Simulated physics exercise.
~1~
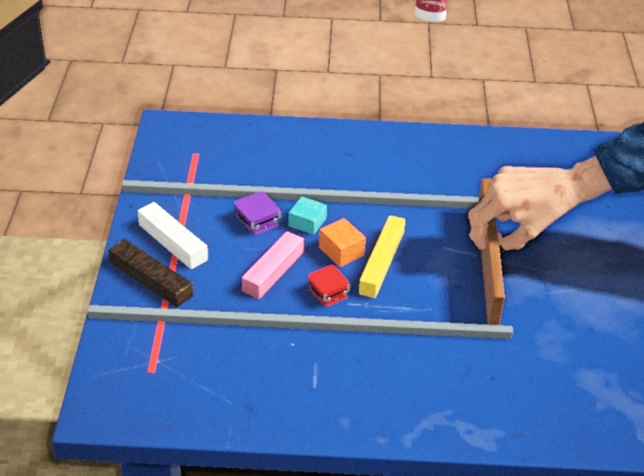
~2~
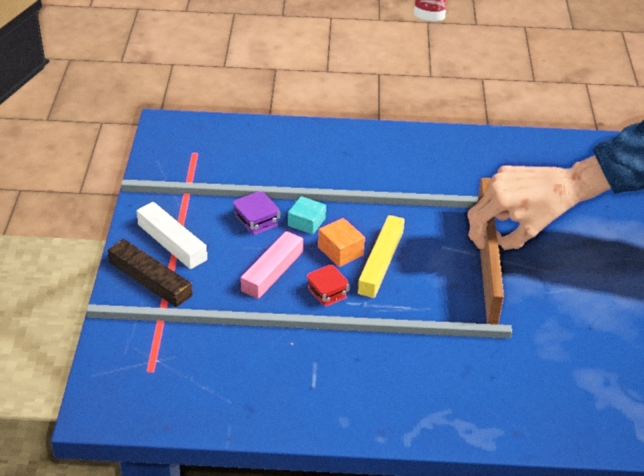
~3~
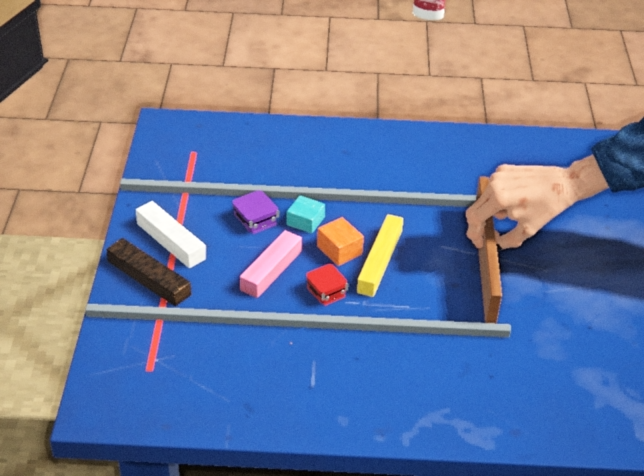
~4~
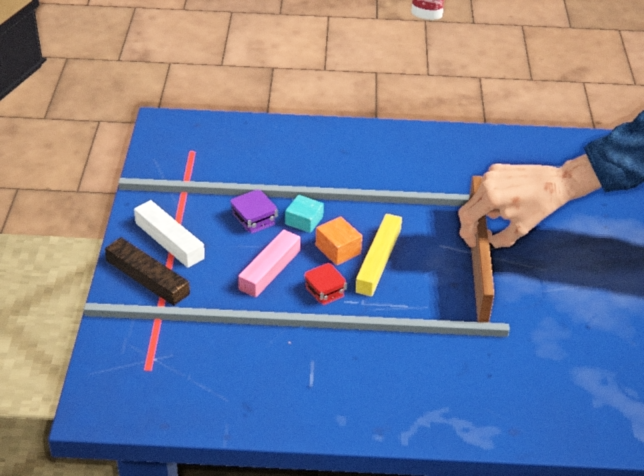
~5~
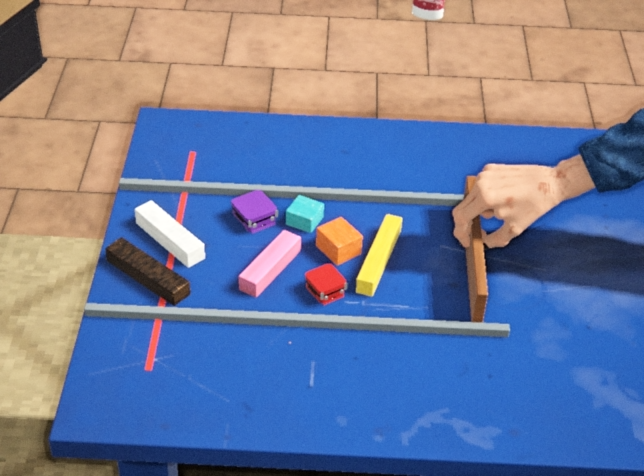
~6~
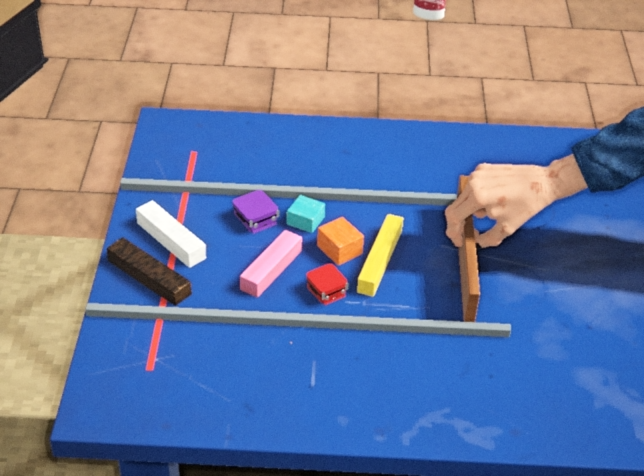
Hand sliding a wooden board slightly left between two grey rails on a blue table, with colourful blocks and sticks lying still.
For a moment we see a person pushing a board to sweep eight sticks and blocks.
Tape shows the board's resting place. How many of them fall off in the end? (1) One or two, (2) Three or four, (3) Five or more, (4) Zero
One or two.
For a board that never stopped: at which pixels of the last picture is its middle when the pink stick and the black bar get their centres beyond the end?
Middle: Roughly (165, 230); roughly (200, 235).
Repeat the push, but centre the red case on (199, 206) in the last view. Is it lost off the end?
So it drops, then.
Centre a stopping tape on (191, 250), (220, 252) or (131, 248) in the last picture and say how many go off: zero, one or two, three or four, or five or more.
Count per stopping tape, as listed: 1 or 2, no fall at all, five or more.
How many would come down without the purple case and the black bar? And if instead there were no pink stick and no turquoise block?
1 for the first case, 0 for the second.
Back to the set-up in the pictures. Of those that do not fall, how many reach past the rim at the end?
I count 0 overhanging.
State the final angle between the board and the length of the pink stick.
Angle: Around 0°.
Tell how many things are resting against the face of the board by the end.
That makes 2.
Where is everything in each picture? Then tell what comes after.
In the first frame, black bar (150, 273); white bar (172, 235); purple case (257, 214); board (490, 250); tape (176, 252).
In the second frame, white bar (171, 235); pink stick (272, 265).
In the third frame, purple case (255, 213); board (487, 249).
In the fourth frame, black bar (147, 271); orange block (339, 241).
In the fifth frame, white bar (169, 233); red case (325, 285).
In the sixth frame, black bar (149, 271); white bar (170, 233); purple case (255, 212); board (467, 247); tape (174, 249).
A little later, none off yet; black bar at rest near (149, 271); white bar at rest near (170, 233); purple case at rest near (255, 212).
Next, none off yet; black bar at rest near (149, 271); white bar at rest near (170, 233); purple case moving near (249, 210).
Later still, none off yet; black bar shifted a little near (121, 271); white bar shifted a little near (137, 231); purple case shifted well along near (182, 206).
When it is over, the number that fall off is one or two; down, white bar and black bar.
